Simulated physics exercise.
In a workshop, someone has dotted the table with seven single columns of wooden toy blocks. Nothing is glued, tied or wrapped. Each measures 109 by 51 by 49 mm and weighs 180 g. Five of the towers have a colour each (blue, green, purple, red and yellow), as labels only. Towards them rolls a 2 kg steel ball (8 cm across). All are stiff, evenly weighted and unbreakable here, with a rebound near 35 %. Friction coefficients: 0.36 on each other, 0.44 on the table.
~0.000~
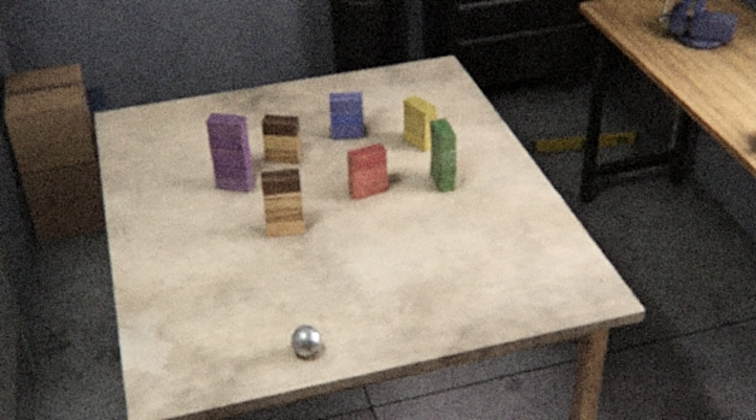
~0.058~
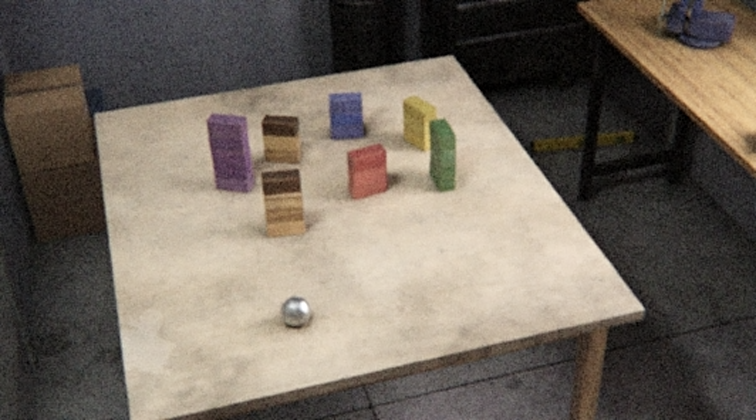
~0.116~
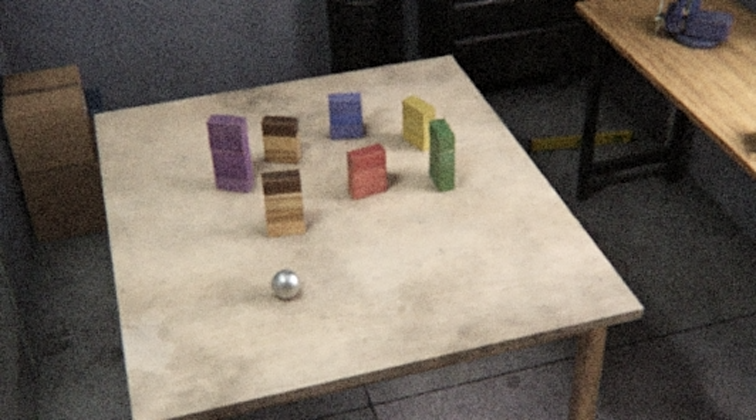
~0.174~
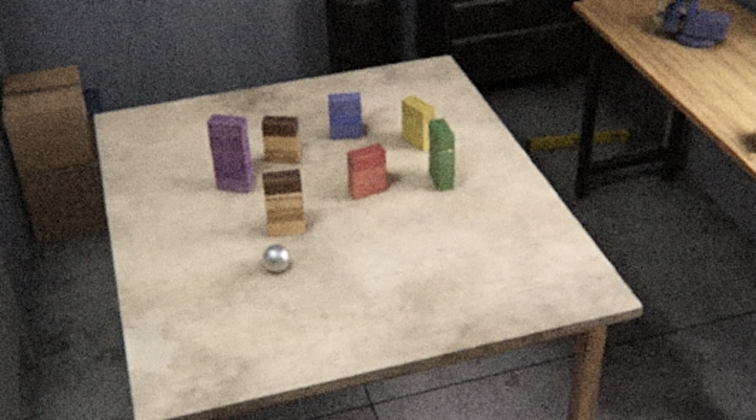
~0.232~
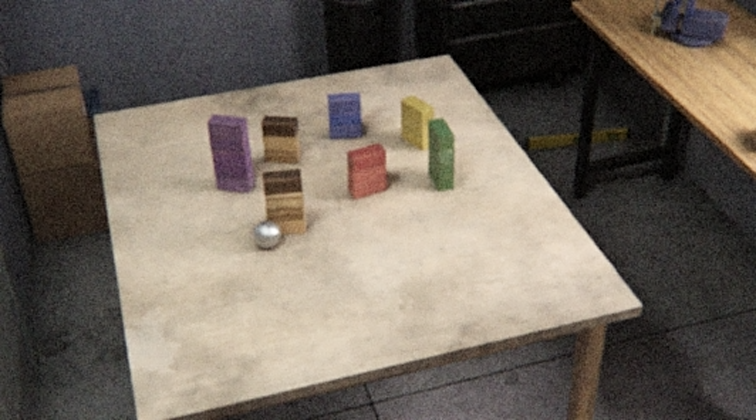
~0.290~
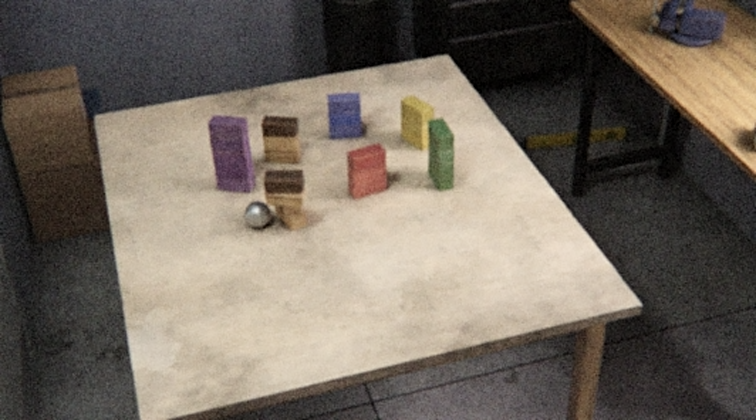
Steel ball rolling across a table towards upright toy blocks and knocking the front wooden stack askew as it brushes the left side.
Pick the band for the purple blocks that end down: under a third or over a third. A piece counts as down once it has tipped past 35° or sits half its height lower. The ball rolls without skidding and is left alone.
The part is over a third.
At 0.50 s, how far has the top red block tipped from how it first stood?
Some 0°.
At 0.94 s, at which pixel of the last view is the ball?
Near (192, 82).
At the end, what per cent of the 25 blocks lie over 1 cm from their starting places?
Shifted: 35 per cent.
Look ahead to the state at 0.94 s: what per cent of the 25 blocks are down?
At that moment 30 per cent.
After 0.50 s, ball still moving; 4 of the 5 purple blocks down (6 of 25 in all colours); top purple block leaning 42°, 31 mm lower.
After 0.94 s, ball still moving; 4 of the 5 purple blocks down (7 of 25 in all colours); top purple block upside down.
By the end (1.5 s), ball rolling away; 5 of the 5 purple blocks down (8 of 25 in all colours); top purple block upside down; top red block unmoved. That is 100 per cent. As the last picture would show them, middles, top purple block near (245, 211), top red block near (367, 158).
